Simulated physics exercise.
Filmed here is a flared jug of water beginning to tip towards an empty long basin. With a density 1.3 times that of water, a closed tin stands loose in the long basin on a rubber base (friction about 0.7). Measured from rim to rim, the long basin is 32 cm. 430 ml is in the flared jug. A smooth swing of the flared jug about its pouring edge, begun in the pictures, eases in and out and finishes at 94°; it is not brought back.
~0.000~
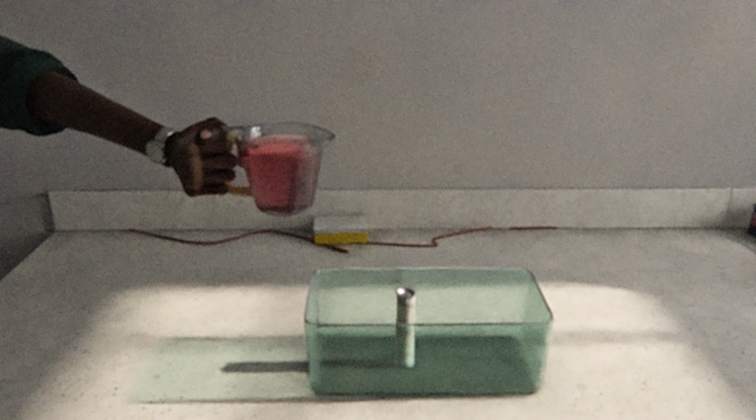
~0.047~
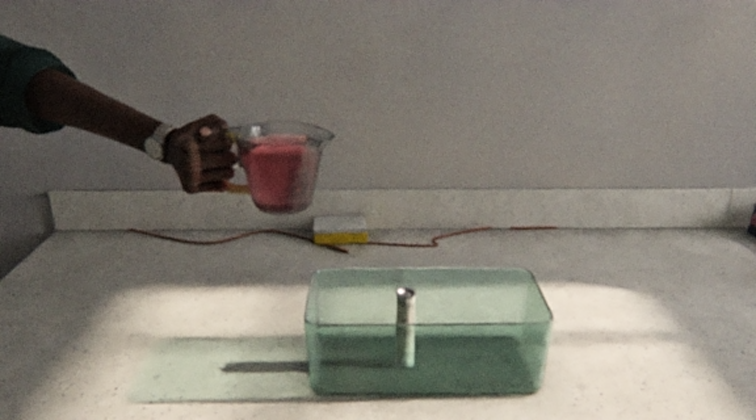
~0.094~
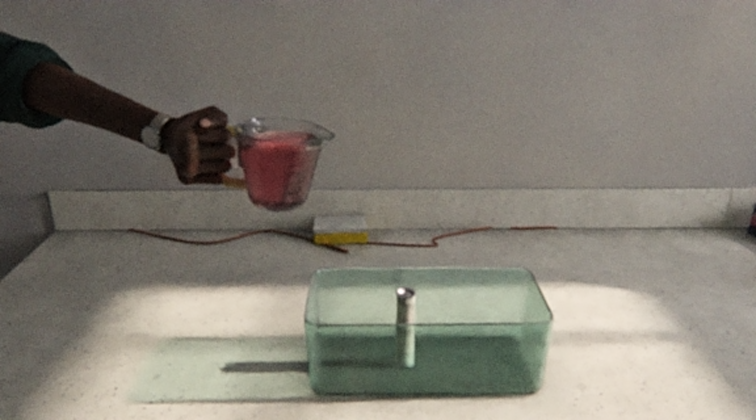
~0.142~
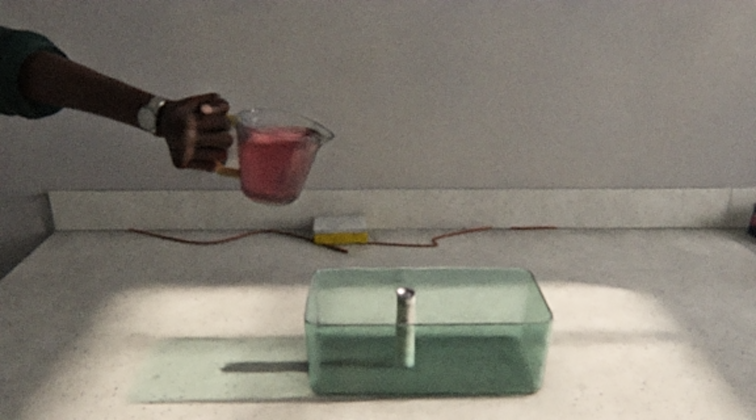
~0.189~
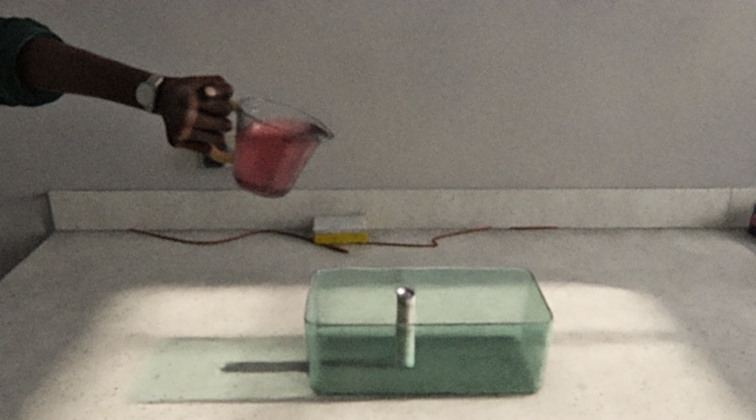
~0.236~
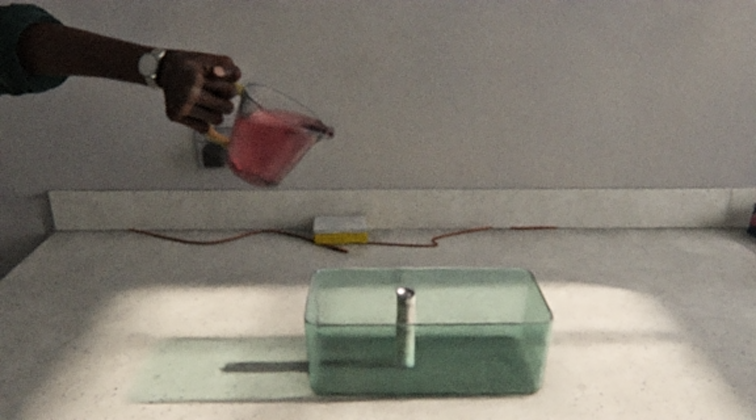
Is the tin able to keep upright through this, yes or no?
Yes, it remains upright.
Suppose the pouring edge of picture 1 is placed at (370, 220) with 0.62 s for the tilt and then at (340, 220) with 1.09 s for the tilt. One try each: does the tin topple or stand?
Run one: It does not tip. Run two: It tumbles.
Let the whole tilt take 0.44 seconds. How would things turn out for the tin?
The tin stays on its base.
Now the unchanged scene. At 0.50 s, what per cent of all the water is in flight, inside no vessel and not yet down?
Roughly 42 percent.
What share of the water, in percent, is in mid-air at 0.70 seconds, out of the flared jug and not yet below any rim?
Airborne fraction: Approx. 46 %.
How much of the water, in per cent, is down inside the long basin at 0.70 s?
I'd say roughly 44 in a hundred of it.
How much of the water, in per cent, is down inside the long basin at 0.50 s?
Some 2 per cent.
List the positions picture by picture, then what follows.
Tilt 0°; pouring edge (335, 136); surface from (243, 144) to (322, 144); the long basin's rim runs from (309, 296) to (542, 295); the tin's top is at (406, 296), in the first picture.
Tilt 1°; pouring edge (335, 136); surface from (243, 144) to (322, 143), in the second picture.
Tilt 5°; pouring edge (335, 136); surface from (243, 142) to (323, 139), in the third picture.
Tilt 12°; pouring edge (335, 136); surface from (241, 136) to (325, 134), in the fourth picture.
Tilt 20°; pouring edge (334, 136); surface from (240, 127) to (328, 131), in the fifth picture.
Tilt 30°; pouring edge (334, 136); surface from (239, 116) to (326, 125); 1 per cent is over the edge, in the sixth picture.
By 0.50 s the tilt is 86° and 56 per cent is still to pour; the tin stands where it began.
By 0.70 s the tilt is 94° and 9 per cent is still to pour; the tin stands where it began.
By 0.90 s the tilt is 94° and 1 per cent is still to pour; the tin stands where it began.
By 1.12 s the tilt is 94° and 0 per cent is still to pour; the tin stands where it began.
At rest the tin stands where it began.
